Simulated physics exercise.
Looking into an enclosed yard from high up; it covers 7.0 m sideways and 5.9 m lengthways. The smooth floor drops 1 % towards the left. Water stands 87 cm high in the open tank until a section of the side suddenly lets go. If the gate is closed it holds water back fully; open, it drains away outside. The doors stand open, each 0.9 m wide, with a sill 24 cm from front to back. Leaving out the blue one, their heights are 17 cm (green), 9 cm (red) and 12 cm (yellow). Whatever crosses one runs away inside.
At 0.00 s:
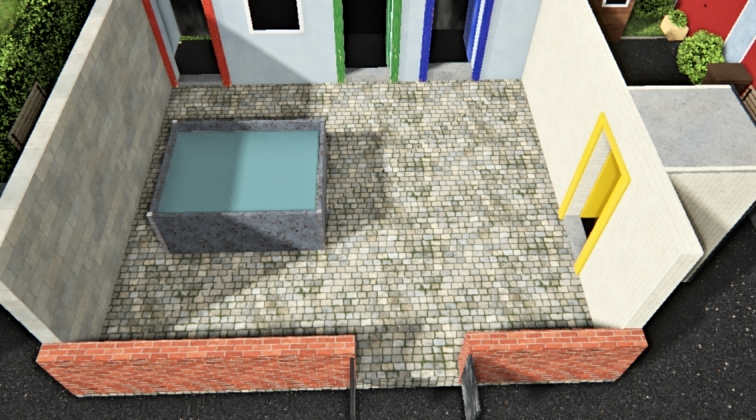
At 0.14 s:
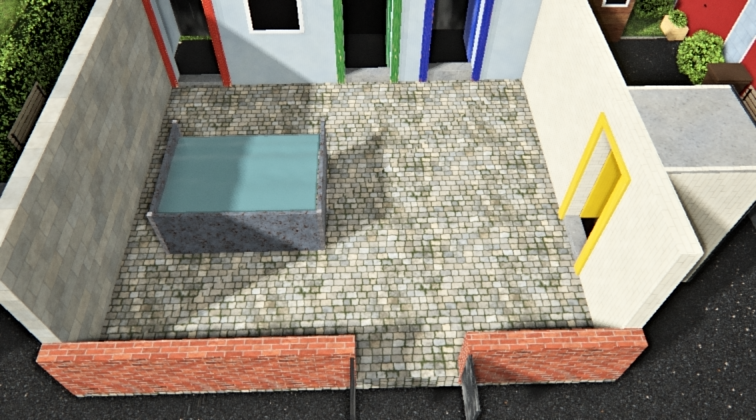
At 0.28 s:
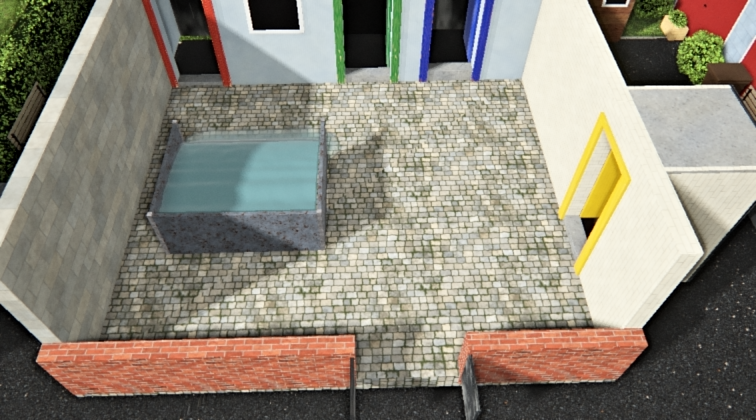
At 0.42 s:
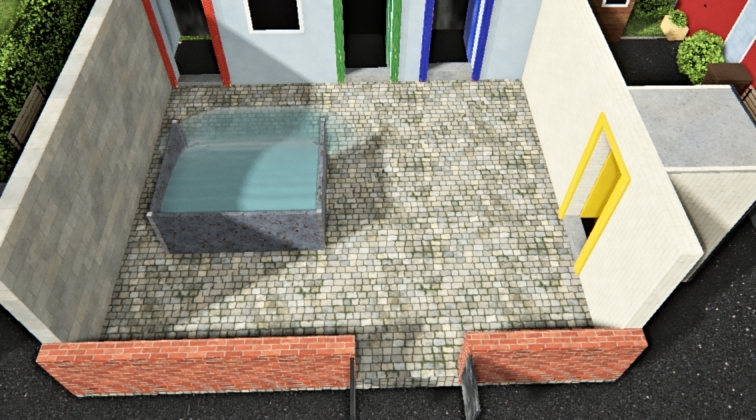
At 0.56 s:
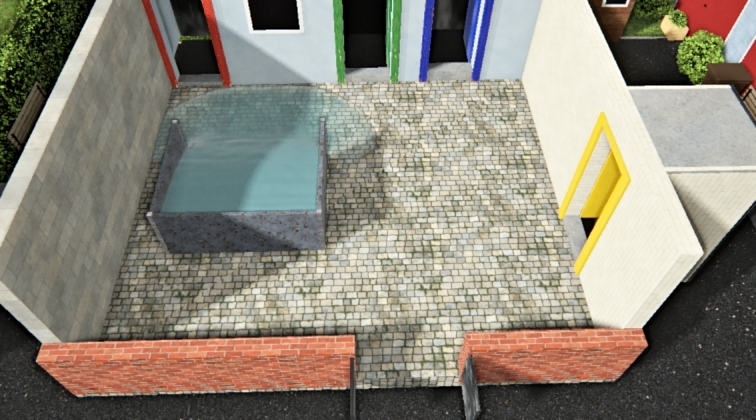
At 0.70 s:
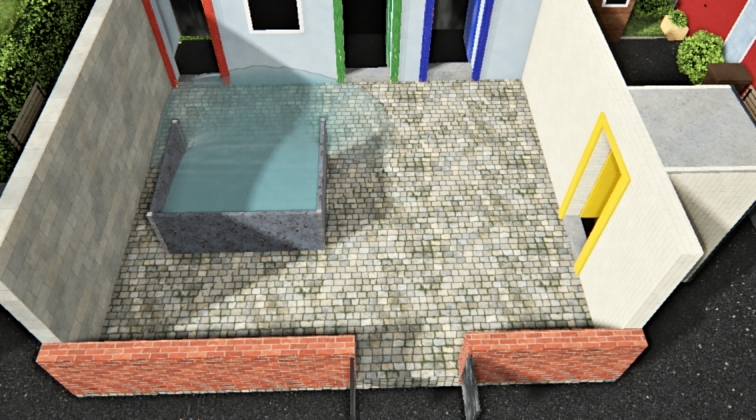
In a walled, cobbled yard with red, green, blue and yellow doorways, an open tank of water lost its far side, and the water poured out and spread in a rounded sheet across the stones behind it.
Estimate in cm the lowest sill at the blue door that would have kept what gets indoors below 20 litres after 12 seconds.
At least 8 cm or so.
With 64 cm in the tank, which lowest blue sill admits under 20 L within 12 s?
Some 5.5 cm.
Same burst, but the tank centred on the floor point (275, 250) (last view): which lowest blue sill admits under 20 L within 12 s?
Some 10.5 cm.
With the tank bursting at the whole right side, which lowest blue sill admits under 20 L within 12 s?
Then roughly 18 cm.
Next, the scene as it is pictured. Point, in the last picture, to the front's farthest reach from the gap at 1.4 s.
Around (435, 85).
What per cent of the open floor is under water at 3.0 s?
Some 45 per cent of it.
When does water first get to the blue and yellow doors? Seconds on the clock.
Blue 1.4 s, yellow 3.4 s.
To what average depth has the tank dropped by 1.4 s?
About 36 cm.
After 1.4 s water covers 25 % of the floor, deepest (59 cm) near (264, 88); it has not reached the blue door.
After 3.0 s water covers 45 % of the floor, deepest (34 cm) near (172, 90); 10 cm at the blue door, 0 litres in over its 25 cm sill.
After 12.0 s water covers 95 % of the floor, deepest (18 cm) near (92, 370); 7 cm at the blue door, 0 litres in over its 25 cm sill.
At the blue door as built, the water arrived by 1.5 s and peaked near 12 cm at 2.2 s.
Run again over the same 12 s with other heights there, 33 litres in over 7 cm, 8 litres over 10 cm. The limit of 20 litres is kept from about 8 cm up.
